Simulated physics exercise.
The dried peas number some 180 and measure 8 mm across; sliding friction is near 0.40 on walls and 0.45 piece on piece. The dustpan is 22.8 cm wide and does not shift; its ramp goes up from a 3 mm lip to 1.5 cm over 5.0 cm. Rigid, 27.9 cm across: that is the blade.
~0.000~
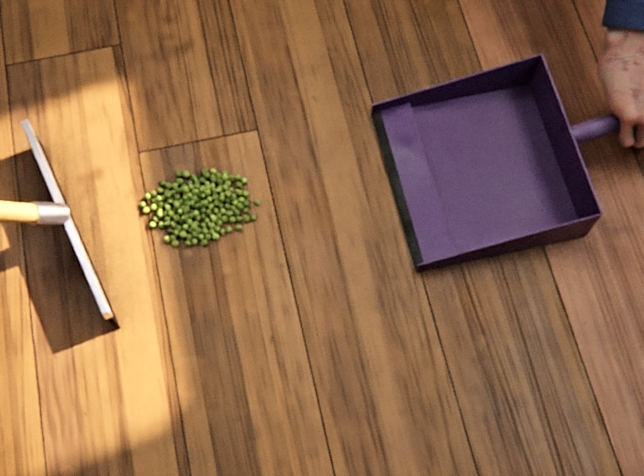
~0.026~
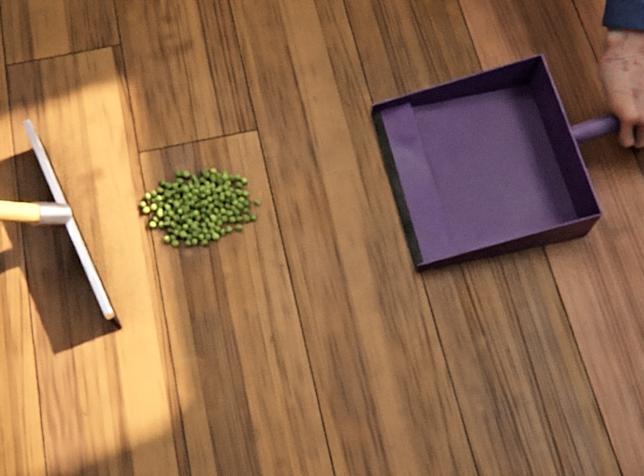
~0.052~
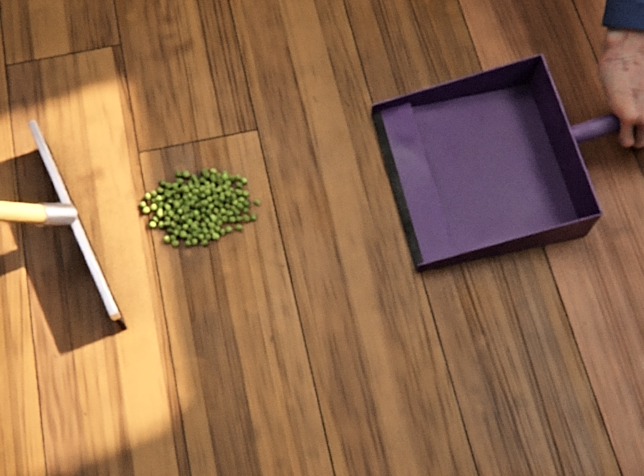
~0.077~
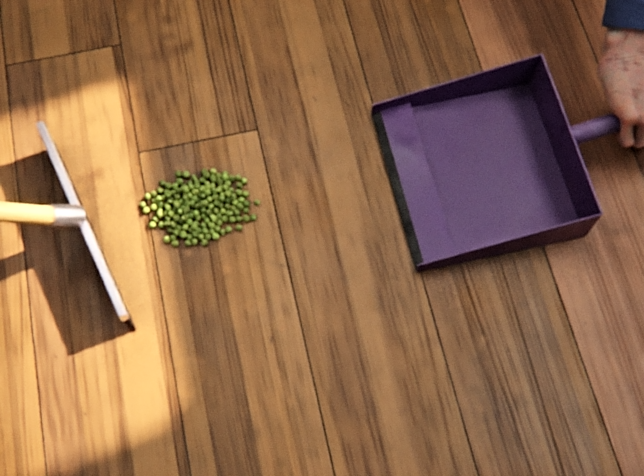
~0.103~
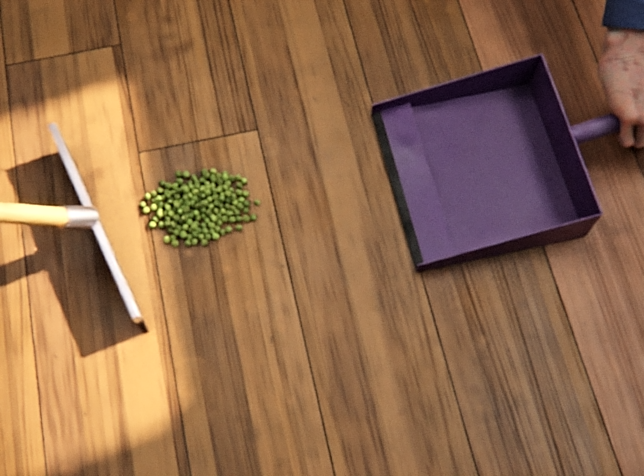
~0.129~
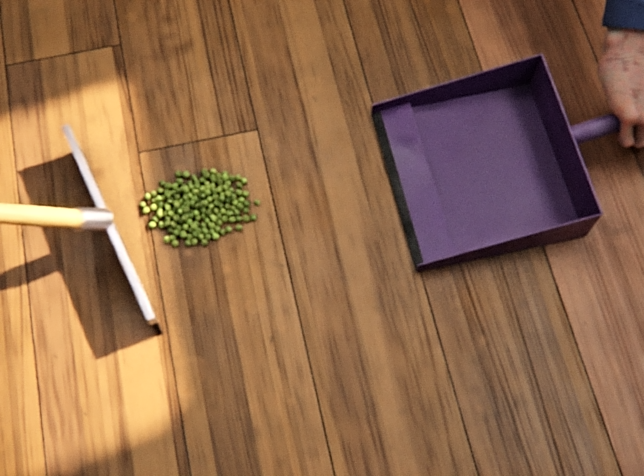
On a sunlit wooden floor, a small heap of green dried peas lies between a white-edged blade on a yellow handle and a purple dustpan held by a hand at right. The blade starts barely moving, then slides a short way right, nearing the peas, while heap and dustpan stay still.
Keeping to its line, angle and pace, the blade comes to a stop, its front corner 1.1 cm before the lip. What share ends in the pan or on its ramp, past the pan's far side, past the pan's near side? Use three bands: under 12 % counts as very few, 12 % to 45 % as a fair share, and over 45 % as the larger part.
In the pan or on its ramp: Very few; past the pan's far side: A fair share; past the pan's near side: Very few.
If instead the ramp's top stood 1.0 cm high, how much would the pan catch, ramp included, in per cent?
Roughly 0 per cent.
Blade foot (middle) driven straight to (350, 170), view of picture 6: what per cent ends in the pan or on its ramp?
I'd expect around 10 per cent.
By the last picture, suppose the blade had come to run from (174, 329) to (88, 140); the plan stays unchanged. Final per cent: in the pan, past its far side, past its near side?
That ends as pan 5, far 25, and near 5.
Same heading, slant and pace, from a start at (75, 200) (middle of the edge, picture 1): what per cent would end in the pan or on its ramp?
The pan and its ramp would take some 5 per cent.
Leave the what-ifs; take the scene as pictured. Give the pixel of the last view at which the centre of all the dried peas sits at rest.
Centre at rest, approx.: (368, 170) px.
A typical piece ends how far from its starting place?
That distance is close to 22 cm.
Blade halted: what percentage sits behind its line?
Some 20 percent of it.
After 0.38 s, middle of the blade 20 cm from the lip; 0 % over the lip, far side 5 %, near side 0 %.
After 0.54 s, middle of the blade 10 cm from the lip; 0 % over the lip, far side 10 %, near side 0 %.
Then, at 0.83 s, middle of the blade 5 cm from the lip; 5 % over the lip, far side 20 %, near side 5 %.
At rest (1.5 s), pan 0 %, far side 20 %, near side 5 %, in front of the lip or behind the blade 75 %.
